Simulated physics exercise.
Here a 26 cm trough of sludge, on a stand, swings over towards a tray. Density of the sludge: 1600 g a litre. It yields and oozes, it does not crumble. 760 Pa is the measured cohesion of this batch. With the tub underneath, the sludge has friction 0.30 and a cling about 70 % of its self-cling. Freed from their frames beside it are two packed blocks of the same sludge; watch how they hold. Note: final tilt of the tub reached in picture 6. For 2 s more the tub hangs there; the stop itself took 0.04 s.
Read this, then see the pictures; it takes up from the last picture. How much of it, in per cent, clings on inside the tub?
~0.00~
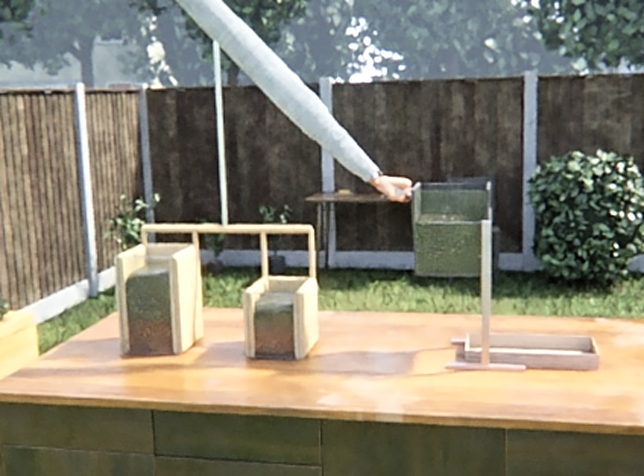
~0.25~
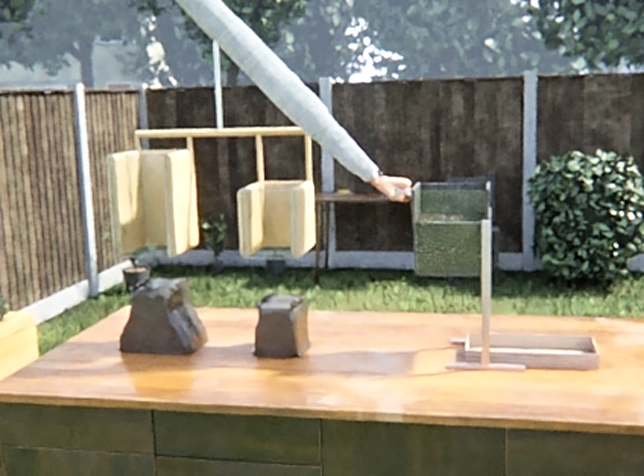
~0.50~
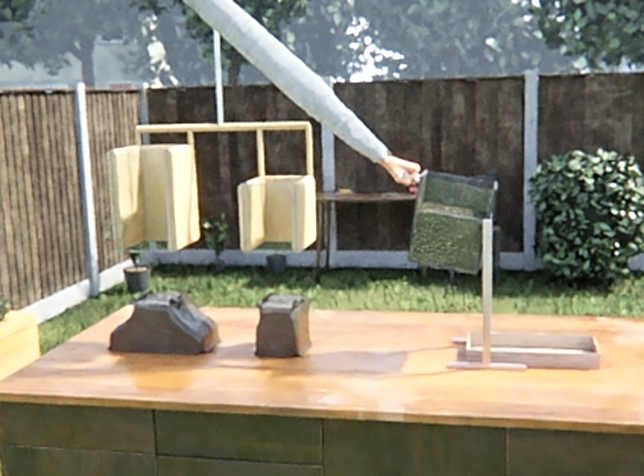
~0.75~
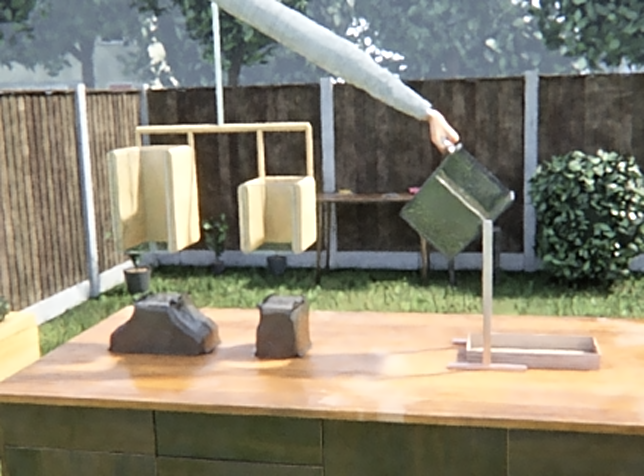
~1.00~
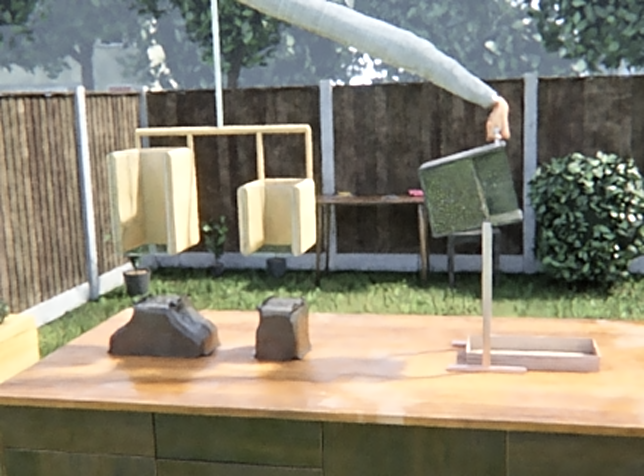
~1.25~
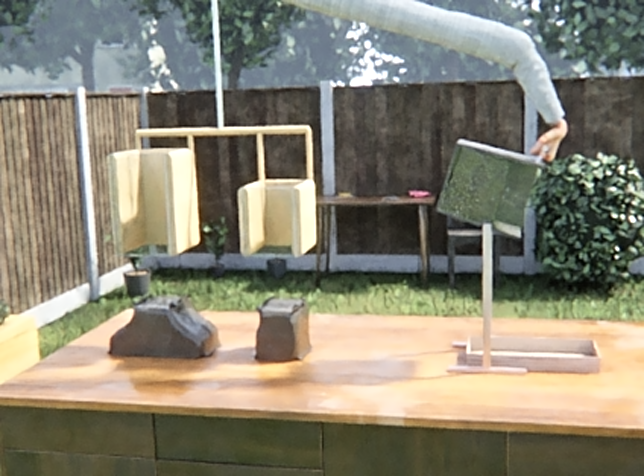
I would say close to 0 percent.
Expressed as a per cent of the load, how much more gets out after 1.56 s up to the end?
Roughly 70 percent of the load.
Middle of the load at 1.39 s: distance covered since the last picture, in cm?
About 5 cm.
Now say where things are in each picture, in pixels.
In the first picture, handle-side rim at (414, 191), tilt 0 degrees; highest point of the sludge at (473, 222); test blocks 29 cm, 18 cm high (left to right).
In the second picture, handle-side rim at (414, 191), tilt 0 degrees; highest point of the sludge at (473, 222); test blocks 23 cm, 18 cm high (left to right).
In the third picture, handle-side rim at (422, 177), tilt 11 degrees; highest point of the sludge at (423, 210); test blocks 18 cm, 17 cm high (left to right).
In the fourth picture, handle-side rim at (458, 151), tilt 43 degrees; highest point of the sludge at (439, 178); test blocks 18 cm, 17 cm high (left to right).
In the fifth picture, handle-side rim at (504, 148), tilt 77 degrees; highest point of the sludge at (467, 160); test blocks 18 cm, 17 cm high (left to right).
In the sixth picture, handle-side rim at (543, 168), tilt 107 degrees; highest point of the sludge at (466, 149); test blocks 18 cm, 17 cm high (left to right).
By 1.39 s, the tub is at 107 degrees and holds 100 %.
By 1.56 s, the tub is at 107 degrees and holds 70 %.
By 1.73 s, the tub is at 107 degrees and holds 38 %.
By 1.90 s, the tub is at 107 degrees and holds 14 %.
By 3.25 s, at the end, the tub is at 107 degrees and holds 0 %.
